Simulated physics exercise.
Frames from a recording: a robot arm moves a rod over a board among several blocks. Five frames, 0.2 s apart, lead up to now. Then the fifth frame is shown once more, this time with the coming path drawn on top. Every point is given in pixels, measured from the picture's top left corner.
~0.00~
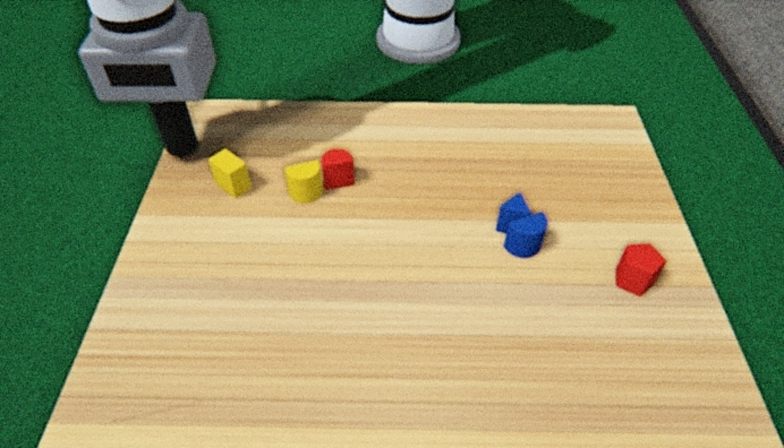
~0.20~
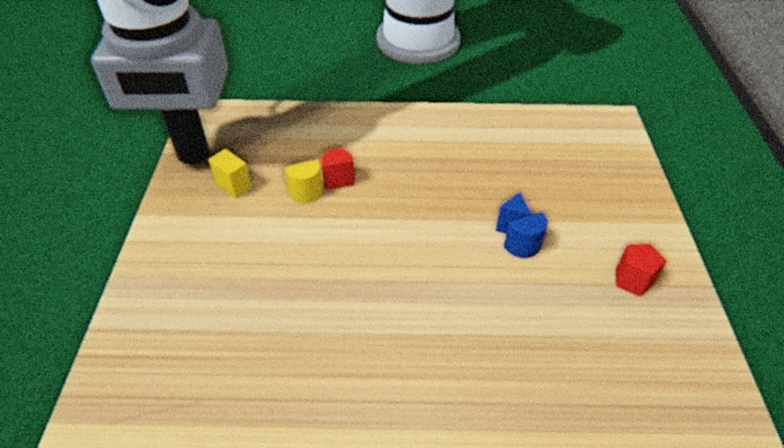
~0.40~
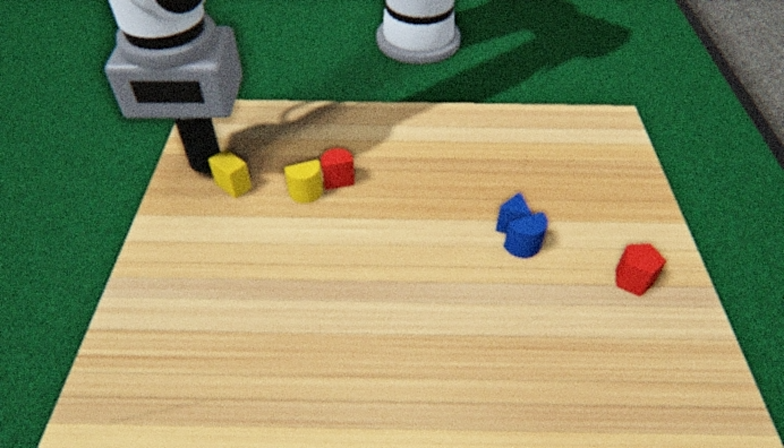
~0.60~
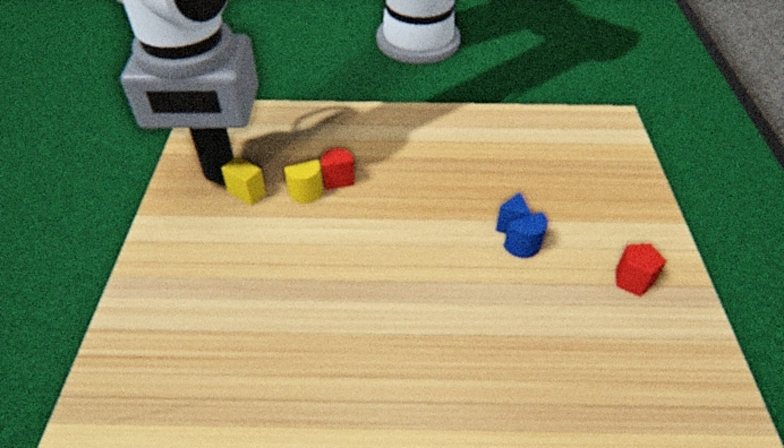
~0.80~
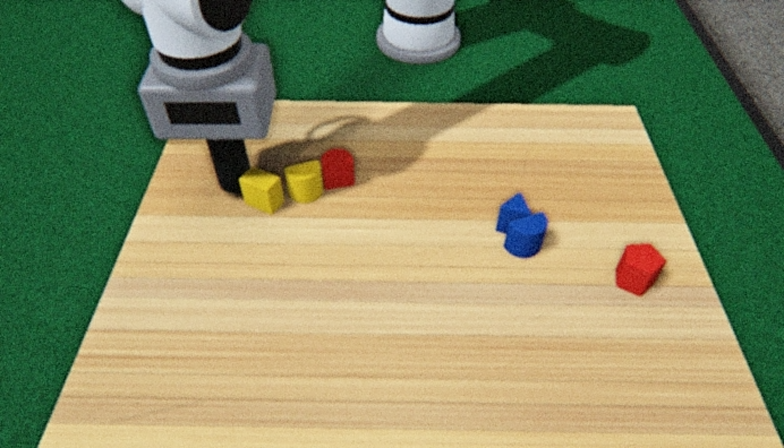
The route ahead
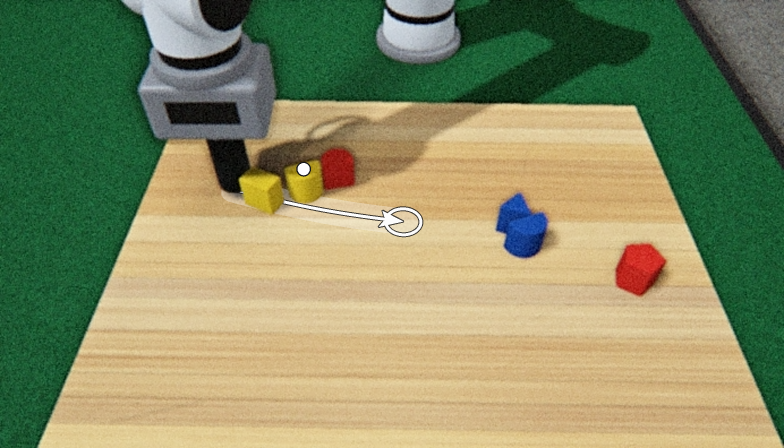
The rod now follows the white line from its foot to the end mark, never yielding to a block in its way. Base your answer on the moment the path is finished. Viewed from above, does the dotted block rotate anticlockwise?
That would be a yes.
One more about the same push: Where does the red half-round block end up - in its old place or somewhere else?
It travels a centimetre or more.
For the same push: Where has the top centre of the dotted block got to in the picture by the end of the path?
I'd guess (380, 169).
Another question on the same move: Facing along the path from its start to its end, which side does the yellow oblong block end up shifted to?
It heads right.
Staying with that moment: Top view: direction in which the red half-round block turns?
It twists anticlockwise.
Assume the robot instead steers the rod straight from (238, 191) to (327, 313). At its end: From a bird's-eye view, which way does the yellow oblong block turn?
Overhead view: Anti-clockwise.
Path on the board, from (238, 191) over (290, 203) and (345, 214) to (403, 222); the dot is on the yellow half-round block.
On the path given first. One third of the way, rod (290, 196); yellow oblong block (309, 198), turned 30° clockwise; yellow half-round block (323, 170); red half-round block (348, 153), turned 20° anticlockwise.
Two thirds of the way, rod (346, 206); yellow oblong block (334, 215), turned 70° clockwise; yellow half-round block (370, 169), turned 65° anticlockwise; red half-round block (363, 147), turned 75° anticlockwise.
At the end, rod (404, 214); yellow oblong block (334, 215), turned 70° clockwise; yellow half-round block (380, 169), turned 120° anticlockwise; red half-round block (363, 147), turned 75° anticlockwise.
